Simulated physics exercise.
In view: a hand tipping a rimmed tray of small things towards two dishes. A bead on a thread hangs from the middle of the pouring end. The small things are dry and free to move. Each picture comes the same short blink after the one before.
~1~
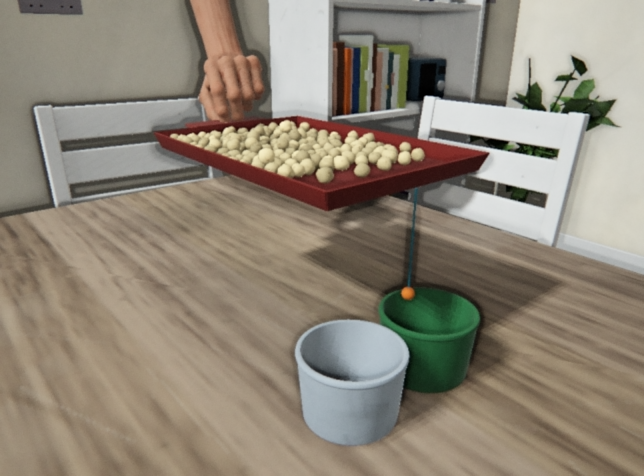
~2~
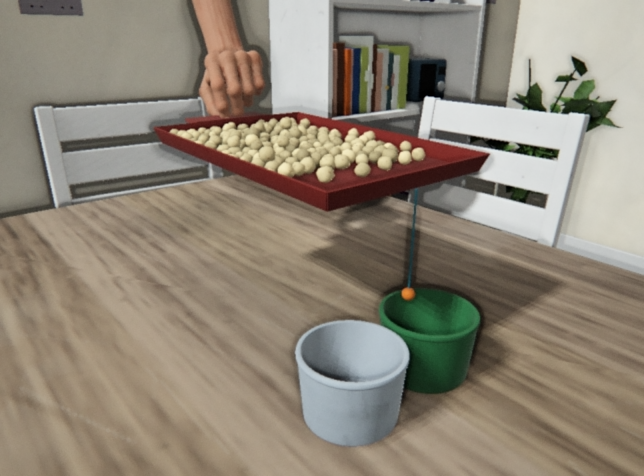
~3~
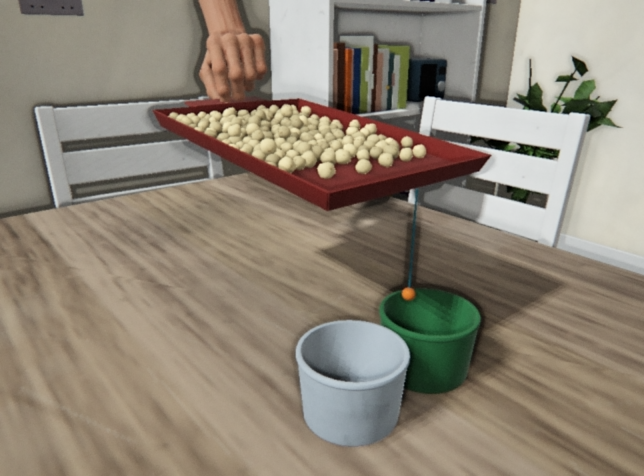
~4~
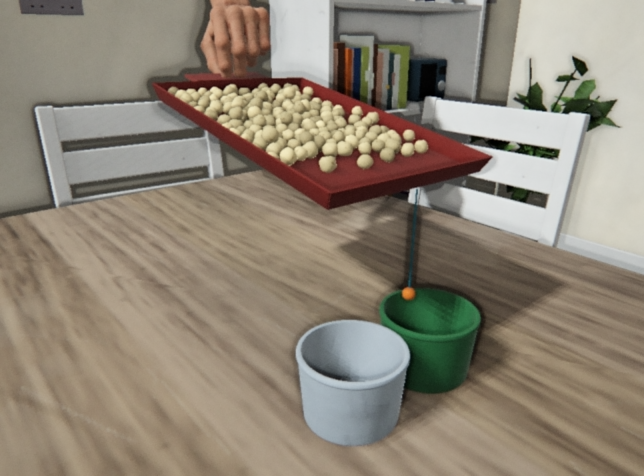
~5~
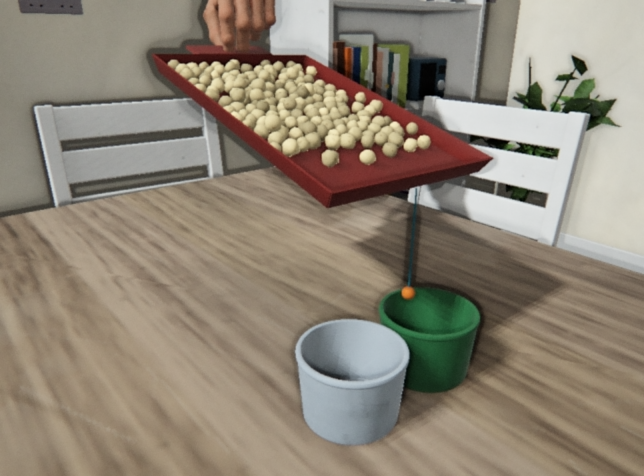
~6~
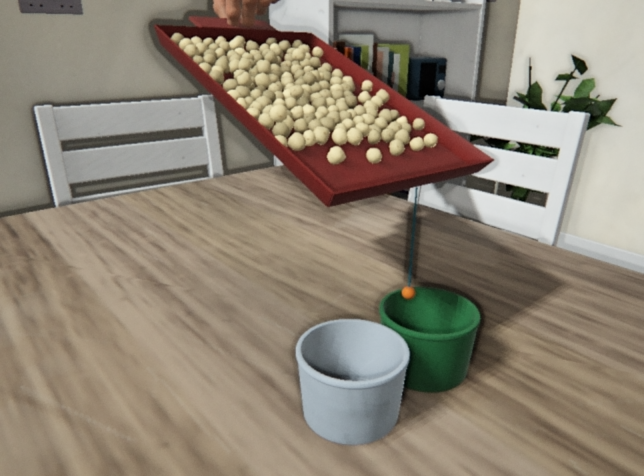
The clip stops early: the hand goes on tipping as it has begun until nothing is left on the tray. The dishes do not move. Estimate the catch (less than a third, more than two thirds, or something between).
Caught overall: Under a third.
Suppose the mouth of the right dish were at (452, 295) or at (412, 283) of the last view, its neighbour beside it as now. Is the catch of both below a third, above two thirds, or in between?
First under a third, then under a third.
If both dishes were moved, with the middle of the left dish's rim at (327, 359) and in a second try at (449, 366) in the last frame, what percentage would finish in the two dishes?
Near 10 % and 60 %.
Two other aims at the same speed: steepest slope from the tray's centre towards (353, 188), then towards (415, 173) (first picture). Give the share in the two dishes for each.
Near 30 % and 10 %.
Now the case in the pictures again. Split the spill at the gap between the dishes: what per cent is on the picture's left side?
Some 10 per cent.
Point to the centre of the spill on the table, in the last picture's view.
At about (546, 414).
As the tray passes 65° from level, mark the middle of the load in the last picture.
Roughly at (440, 172).
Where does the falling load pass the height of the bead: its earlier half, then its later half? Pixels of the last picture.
The first part at (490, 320); the rest at (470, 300).
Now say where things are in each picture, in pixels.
The first frame shows corners of the pouring end at (327, 188) and (480, 152), level; middle of the load at (280, 149), macadamia nuts; left dish at (390, 402); right dish at (465, 354); bead on its thread at (408, 293).
The second frame shows corners of the pouring end at (328, 189) and (481, 153), level; middle of the load at (280, 146).
The third frame shows corners of the pouring end at (329, 188) and (482, 154), tipped barely, level across its low end; middle of the load at (281, 136).
The fourth frame shows corners of the pouring end at (331, 188) and (484, 155), tipped a little, level across its low end; middle of the load at (283, 120).
The fifth frame shows corners of the pouring end at (332, 187) and (485, 156), tipped clearly, level across its low end; middle of the load at (285, 104).
The sixth frame shows corners of the pouring end at (334, 187) and (486, 157), tipped clearly, level across its low end; middle of the load at (291, 90), about a quarter on the move; left dish at (390, 401); right dish at (465, 353).
Soon after the last picture, tray tipped steeply; about two thirds on the tray; a stray few in the left dish; a stray few in the right dish; a stray few outside both; about a third in the air.
A little later, tray tipped past a quarter turn; a stray few on the tray; a stray few in the left dish; a small part in the right dish; about two thirds outside both; a small part in the air.
Later still, tray tipped past a quarter turn; a stray few in the left dish; a small part in the right dish; most outside both.
At rest, tray tipped past a quarter turn; a stray few in the left dish; a small part in the right dish; most outside both.
